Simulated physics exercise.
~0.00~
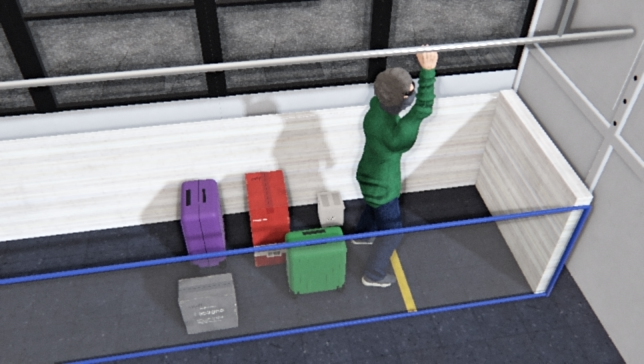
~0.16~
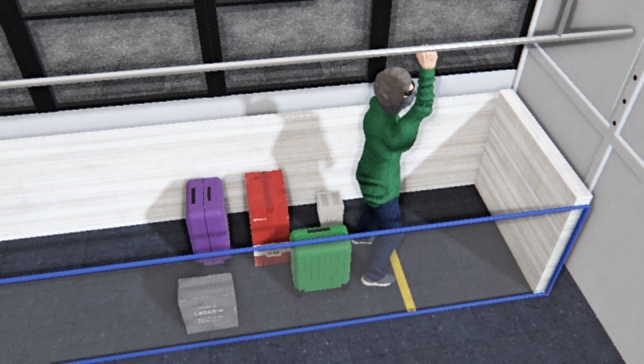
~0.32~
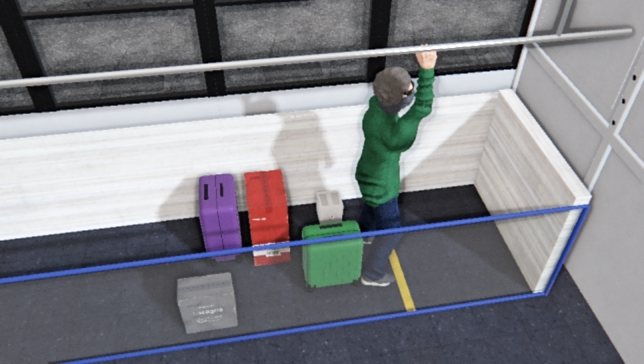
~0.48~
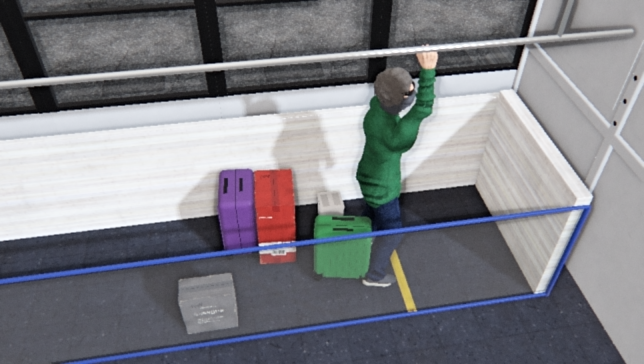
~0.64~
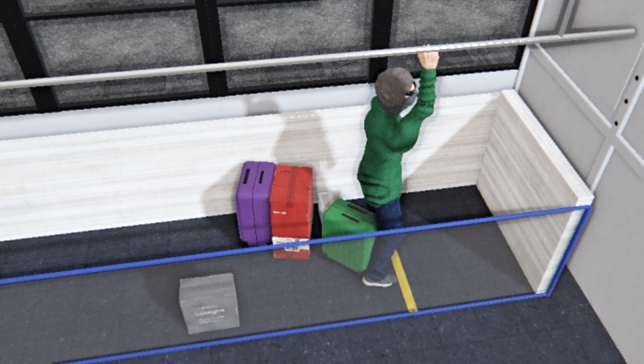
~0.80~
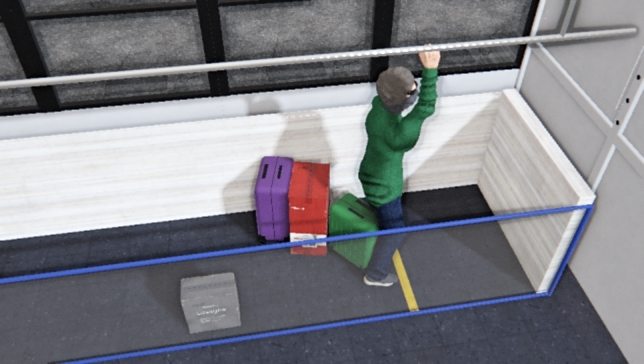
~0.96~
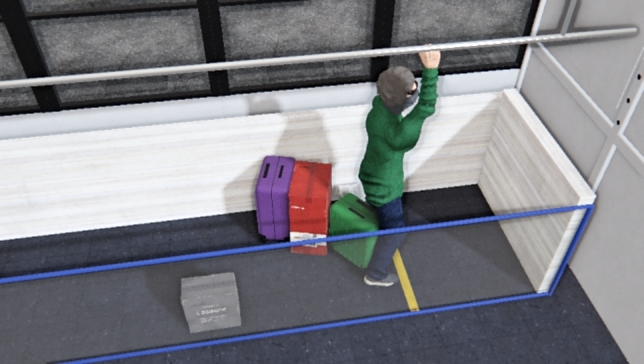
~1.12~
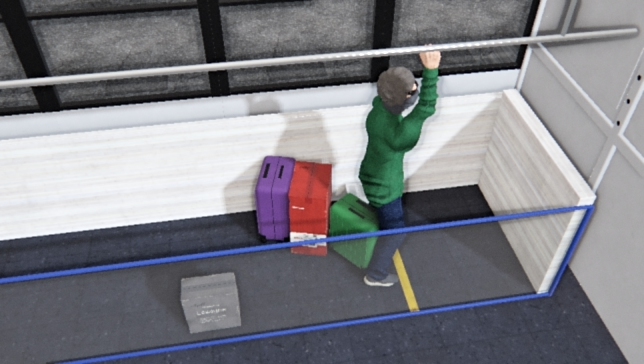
At first, a passenger in a green sweater stands gripping an overhead rail, with purple, red and green luggage, a small pale tub and a grey carton to the left. The purple and green cases slide right while the red bag and the carton hold their places. The purple case closes up against the red bag, and both travel right together as the green case reaches the passenger's legs and turns at an angle. The pale tub becomes hidden behind the luggage. Finally the cases rest bunched beside the passenger, short of the yellow line, and the carton has stayed put.
